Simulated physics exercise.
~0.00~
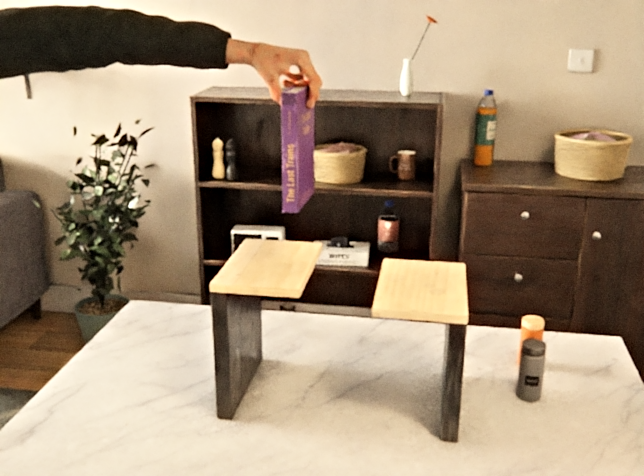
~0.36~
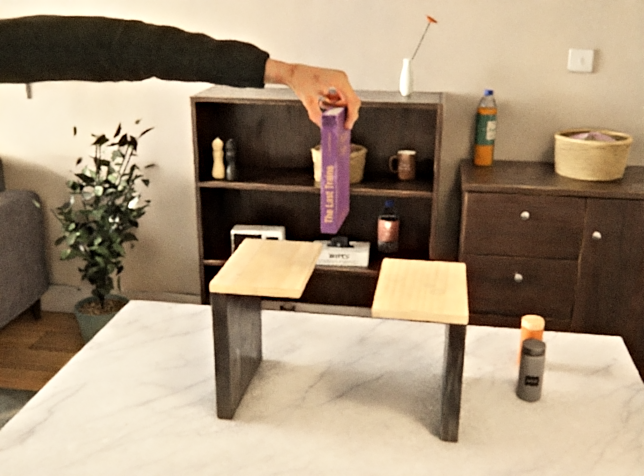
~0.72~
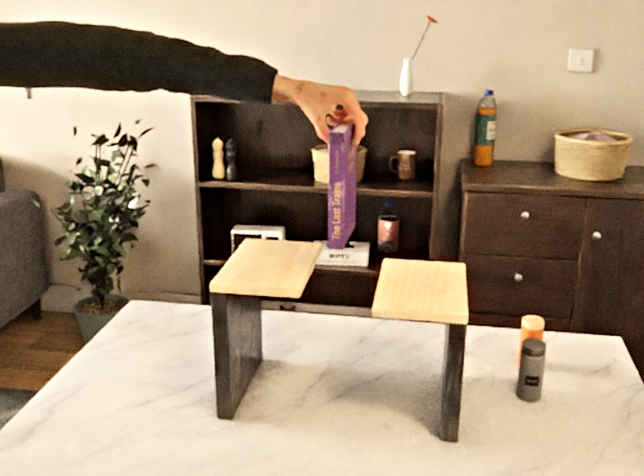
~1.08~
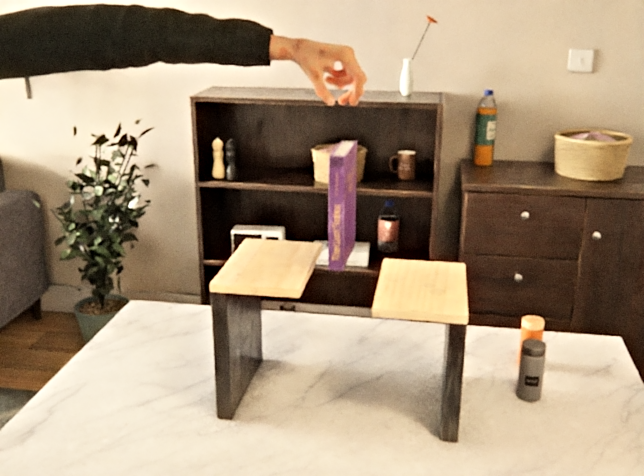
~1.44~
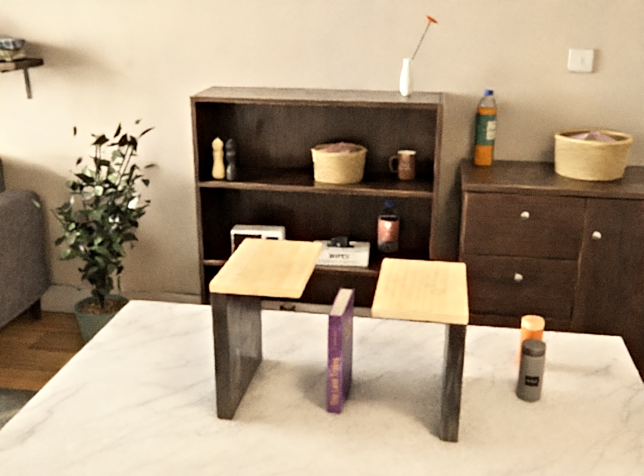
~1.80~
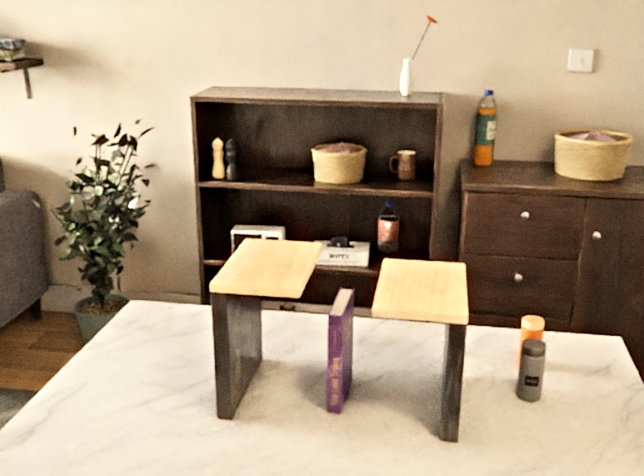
A hand in a dark sleeve reaches in from the left, holding a purple book upright above a white marble-patterned table in a living room, seen from the front and slightly above. Two light wooden boards on dark upright supports stand on the table with a gap between them, and an orange shaker and a grey one stand to the right. Behind are a plant, dark shelves and a cabinet. The hand moves the book right and lowers it over the gap, then lets go and draws back. The book drops through the gap and ends standing upright on the table between the supports, while the shakers stay put.
